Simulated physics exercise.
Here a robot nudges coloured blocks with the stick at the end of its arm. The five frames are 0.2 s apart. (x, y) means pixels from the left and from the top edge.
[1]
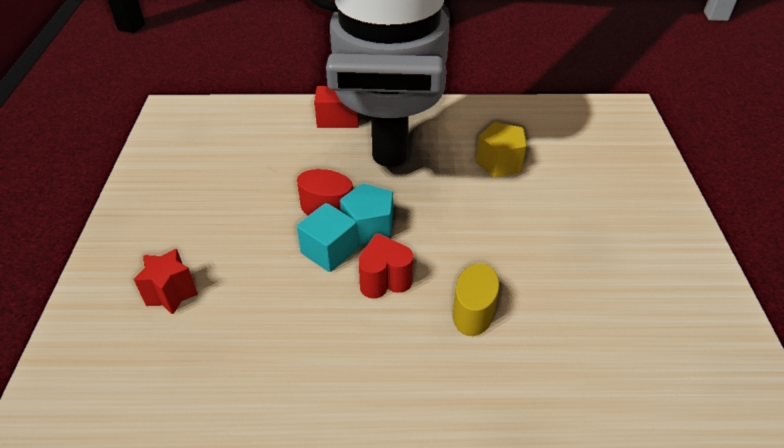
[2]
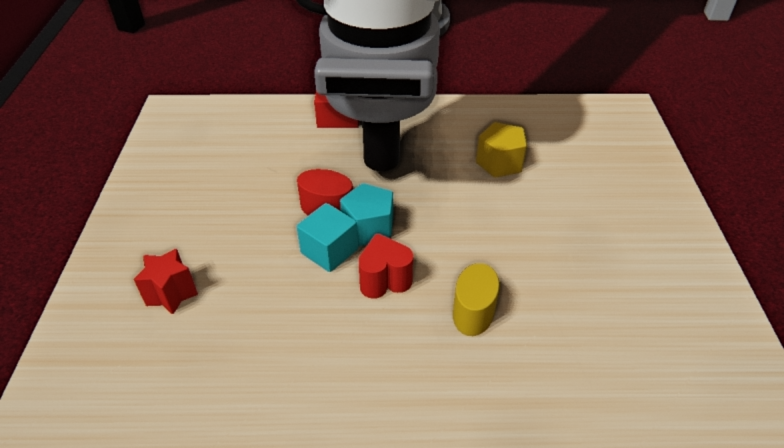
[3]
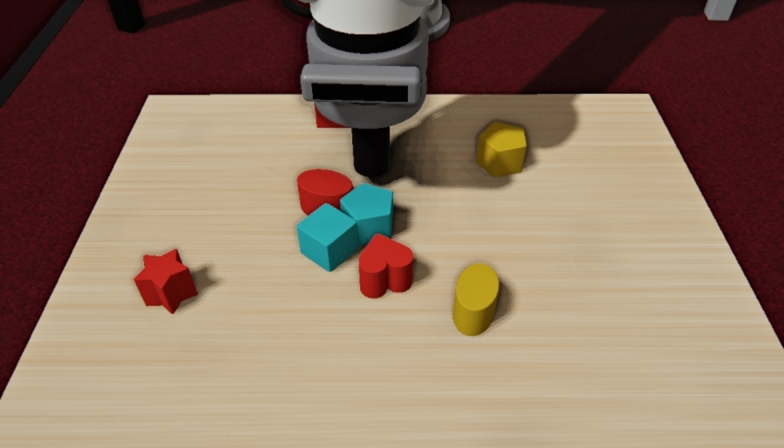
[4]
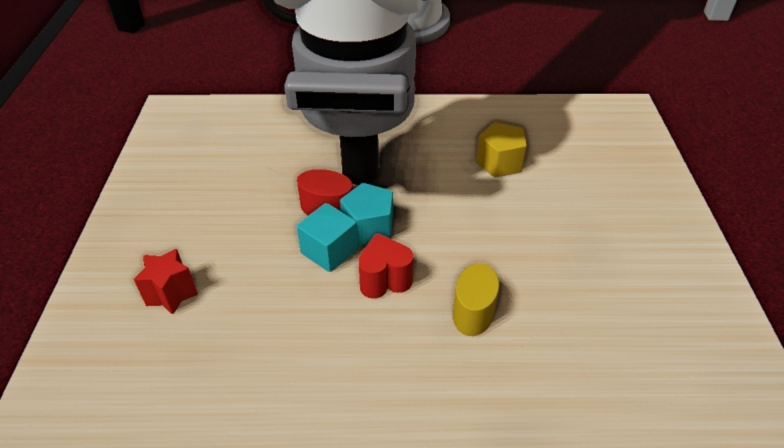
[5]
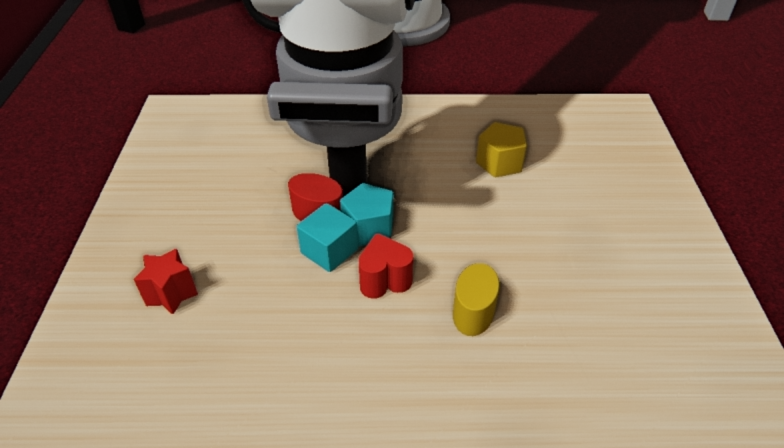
The robot arm's black stick slid toward the viewer and a little left across the wooden table, then nudged the red oval block slightly left, while the turquoise blocks and red heart beside it stayed still.
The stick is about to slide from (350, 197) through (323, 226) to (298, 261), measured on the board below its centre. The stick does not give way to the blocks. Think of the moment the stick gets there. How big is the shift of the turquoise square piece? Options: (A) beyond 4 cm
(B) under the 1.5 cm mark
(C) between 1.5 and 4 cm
I choose A.
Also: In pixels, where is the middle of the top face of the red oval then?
For the centre of its top, I'd go with (262, 215).
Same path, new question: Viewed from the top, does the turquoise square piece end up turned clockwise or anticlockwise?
Viewed from the top, it goes anticlockwise.
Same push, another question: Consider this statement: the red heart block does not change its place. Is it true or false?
My answer: True.
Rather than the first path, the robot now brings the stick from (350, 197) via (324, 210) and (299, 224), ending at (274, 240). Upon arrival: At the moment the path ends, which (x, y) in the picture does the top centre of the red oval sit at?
The middle of the upper face of the red oval will lie at about (227, 224) in the picture.
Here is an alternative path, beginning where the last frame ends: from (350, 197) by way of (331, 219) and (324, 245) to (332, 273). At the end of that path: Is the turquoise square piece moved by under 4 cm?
No, it doesn't check out.
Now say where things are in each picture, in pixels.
In the first frame, tip of the stick at (390, 156), middles of tops, red oval at (325, 181), turquoise square piece at (327, 223), turquoise pentagon at (368, 201), red heart block at (384, 254).
In the second frame, stick at (382, 161), nothing pushed.
In the third frame, stick at (372, 166), nothing pushed.
In the fourth frame, stick at (361, 173), nothing pushed.
In the fifth frame, stick at (349, 183), red oval at (315, 186), turquoise square piece at (327, 223), turquoise pentagon at (368, 201), red heart block at (384, 254).
On the path given first. Halfway along, stick at (321, 213); red oval at (279, 205), turned 50° clockwise; turquoise square piece at (314, 235), turned 55° anticlockwise.
At the end, stick at (296, 247); red oval at (262, 215), turned 100° clockwise; turquoise square piece at (302, 267), turned 75° anticlockwise; turquoise pentagon unmoved; red heart block unmoved.
